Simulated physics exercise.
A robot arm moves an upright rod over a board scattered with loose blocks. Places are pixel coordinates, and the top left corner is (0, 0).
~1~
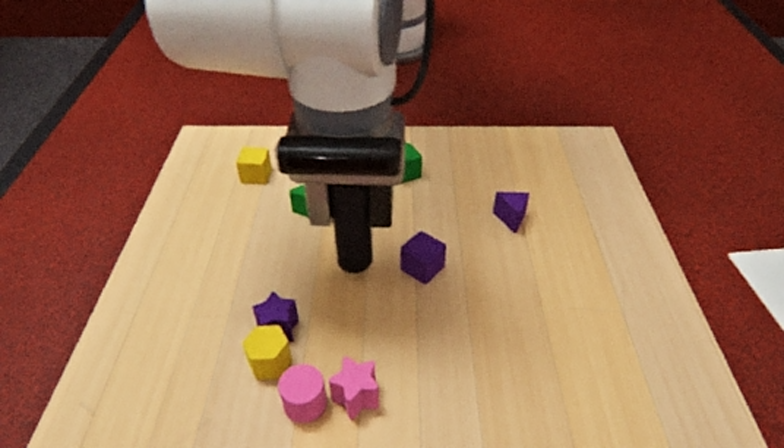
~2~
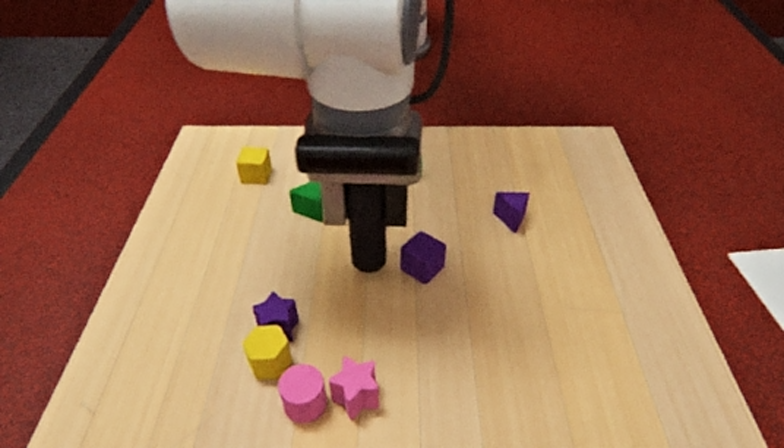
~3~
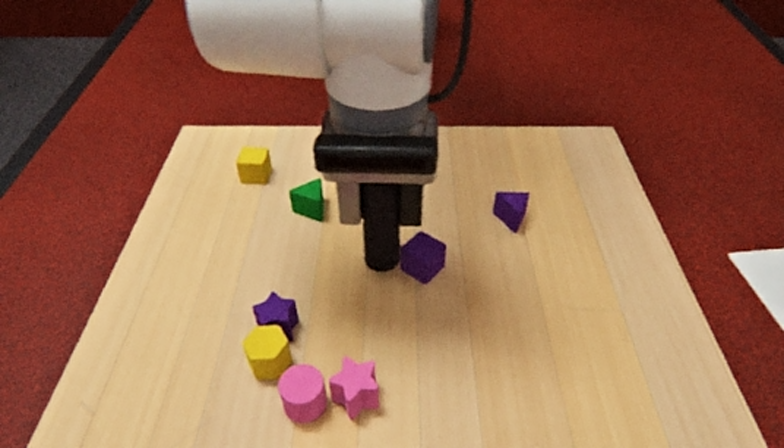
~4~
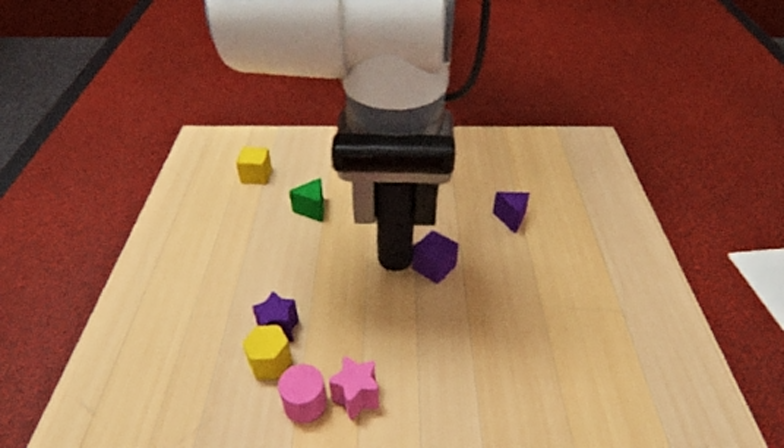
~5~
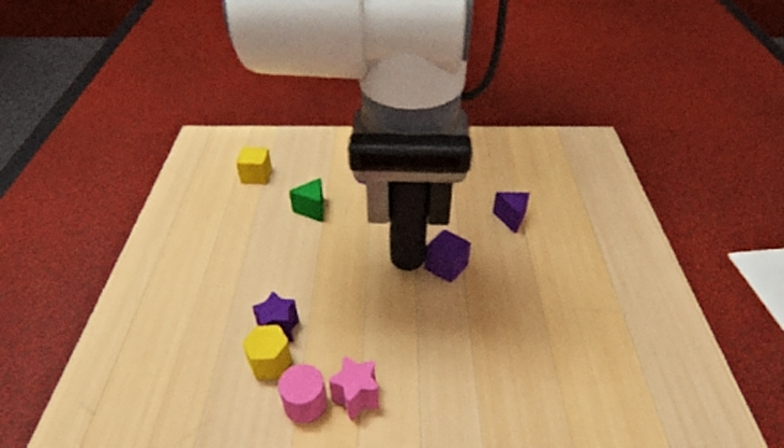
On a wooden board, a robot arm moves its black rod rightward through scattered coloured blocks, nudging a purple block right.
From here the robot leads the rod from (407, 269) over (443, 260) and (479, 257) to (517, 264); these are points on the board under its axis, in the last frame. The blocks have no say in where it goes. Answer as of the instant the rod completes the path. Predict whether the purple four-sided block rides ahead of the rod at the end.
The purple four-sided block won't leave the front of the rod.
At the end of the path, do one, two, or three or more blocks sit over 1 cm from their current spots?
The answer is one block, counting only moves over 1 cm.
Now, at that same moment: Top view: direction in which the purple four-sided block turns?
In a top view, it turns clockwise.
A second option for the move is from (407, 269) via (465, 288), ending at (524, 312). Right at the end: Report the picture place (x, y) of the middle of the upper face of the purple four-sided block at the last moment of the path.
It should be at (488, 245) by then.
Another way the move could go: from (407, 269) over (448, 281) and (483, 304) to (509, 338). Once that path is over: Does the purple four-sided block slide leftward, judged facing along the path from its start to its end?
Yes, that is how it ends up.
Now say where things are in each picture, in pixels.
Lower end of the rod (355, 261), tops of blocks, purple four-sided block (424, 246), purple three-sided block (515, 199), in the first frame.
Rod (369, 260), blocks as before, in the second frame.
Rod (382, 259), blocks as before, in the third frame.
Rod (395, 259), purple four-sided block (436, 245), in the fourth frame.
Rod (408, 258), purple four-sided block (448, 245), purple three-sided block (515, 199), in the fifth frame.
On the path given first. One third of the way, rod (444, 249); purple four-sided block (485, 242), turned 25° clockwise.
Two thirds of the way, rod (482, 246); purple four-sided block (518, 245), turned 65° clockwise.
At the end, rod (520, 253); purple four-sided block (557, 254), turned 80° clockwise; purple three-sided block not moved.
